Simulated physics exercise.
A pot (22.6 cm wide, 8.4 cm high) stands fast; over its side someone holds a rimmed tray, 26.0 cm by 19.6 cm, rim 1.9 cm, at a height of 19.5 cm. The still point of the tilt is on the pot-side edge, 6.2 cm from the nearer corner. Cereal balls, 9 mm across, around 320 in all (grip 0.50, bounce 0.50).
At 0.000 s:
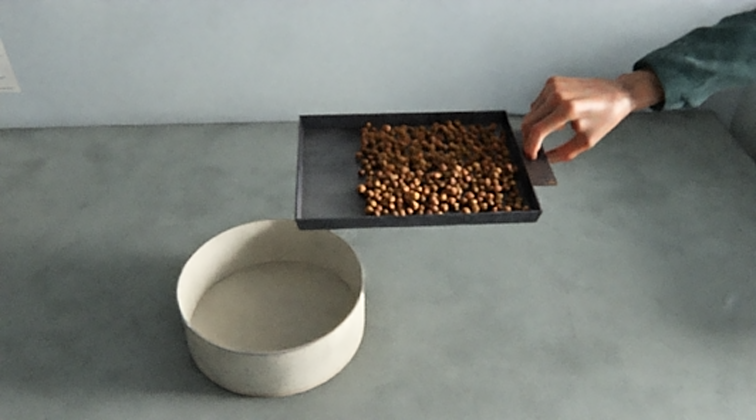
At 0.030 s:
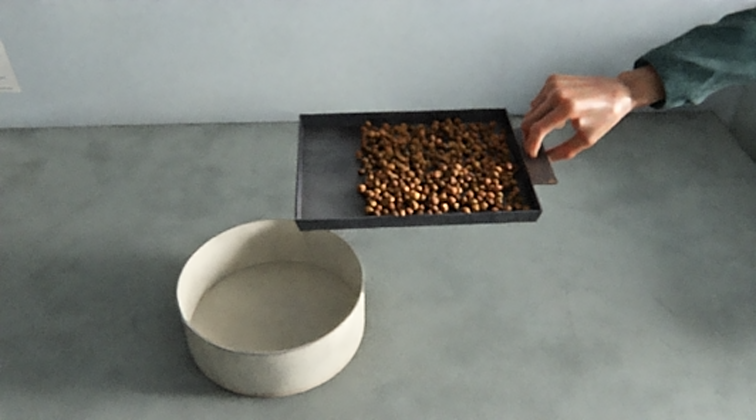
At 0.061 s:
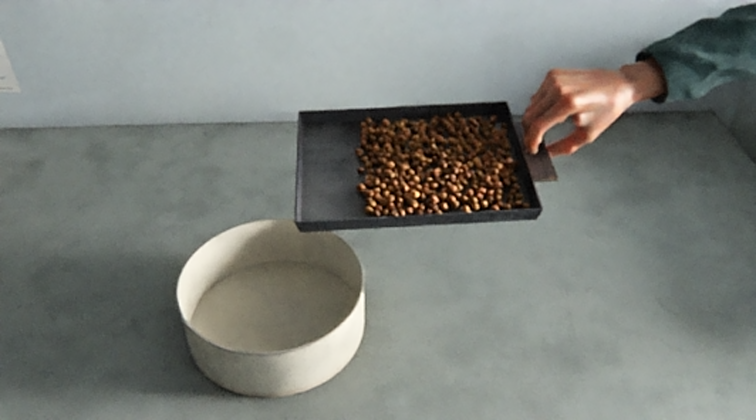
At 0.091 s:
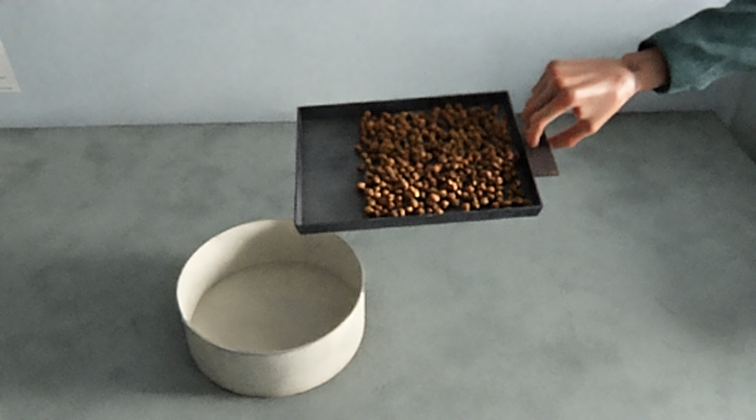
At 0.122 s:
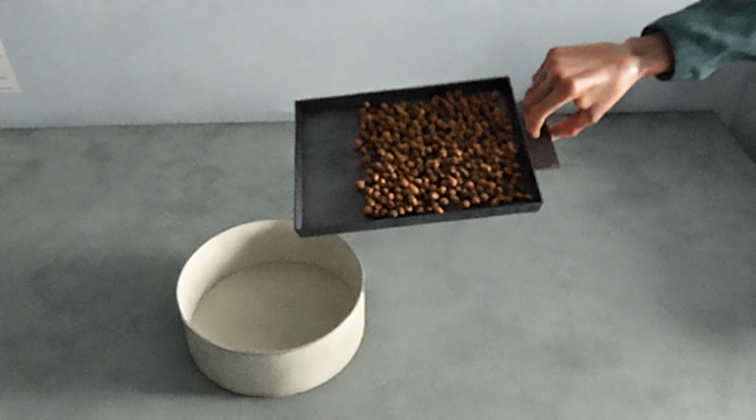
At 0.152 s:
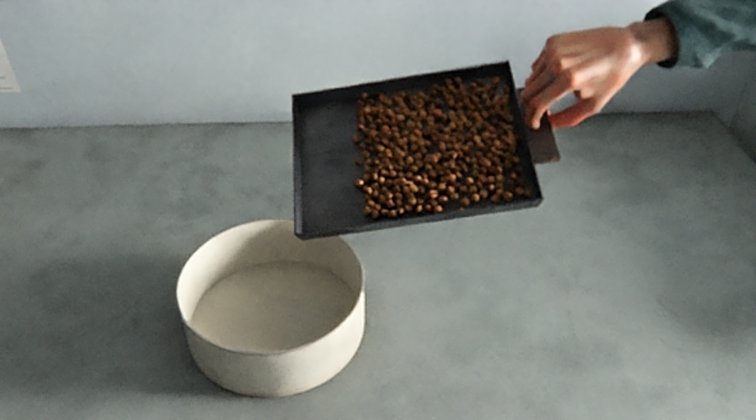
The footage shows a hand holding a dark rimmed tray of small brown balls above a pale round pot on a grey surface, then raising the handle side so the tray tilts down toward the left, the balls staying bunched.
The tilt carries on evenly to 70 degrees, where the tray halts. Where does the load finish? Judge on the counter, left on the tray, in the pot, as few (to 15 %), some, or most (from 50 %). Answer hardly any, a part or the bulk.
Counter a part, tray a part, pot a part.
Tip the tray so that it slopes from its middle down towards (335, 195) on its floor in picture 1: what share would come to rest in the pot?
Some 80 per cent.
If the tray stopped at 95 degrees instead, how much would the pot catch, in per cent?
In that case some 60 per cent.
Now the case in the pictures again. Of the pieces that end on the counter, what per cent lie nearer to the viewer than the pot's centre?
About 100 per cent.
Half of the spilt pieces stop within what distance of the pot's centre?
Some 20 cm.
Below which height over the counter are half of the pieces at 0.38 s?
Some 26 cm.
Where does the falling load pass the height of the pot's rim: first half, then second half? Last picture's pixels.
First near (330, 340), later near (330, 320).
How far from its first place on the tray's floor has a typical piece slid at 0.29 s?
About 1 cm.
Then, at 0.29 s, tilt 48 degrees; the tray holds 100 %, the pot 0 %.
After 0.38 s, tilt 65 degrees; the tray holds 100 %, the pot 0 %.
Then, at 0.61 s, tilt 70 degrees; the tray holds 45 %, the pot 20 %.
In the end, at 1.6 s, counter 30 %, tray 35 %, pot 35 %.
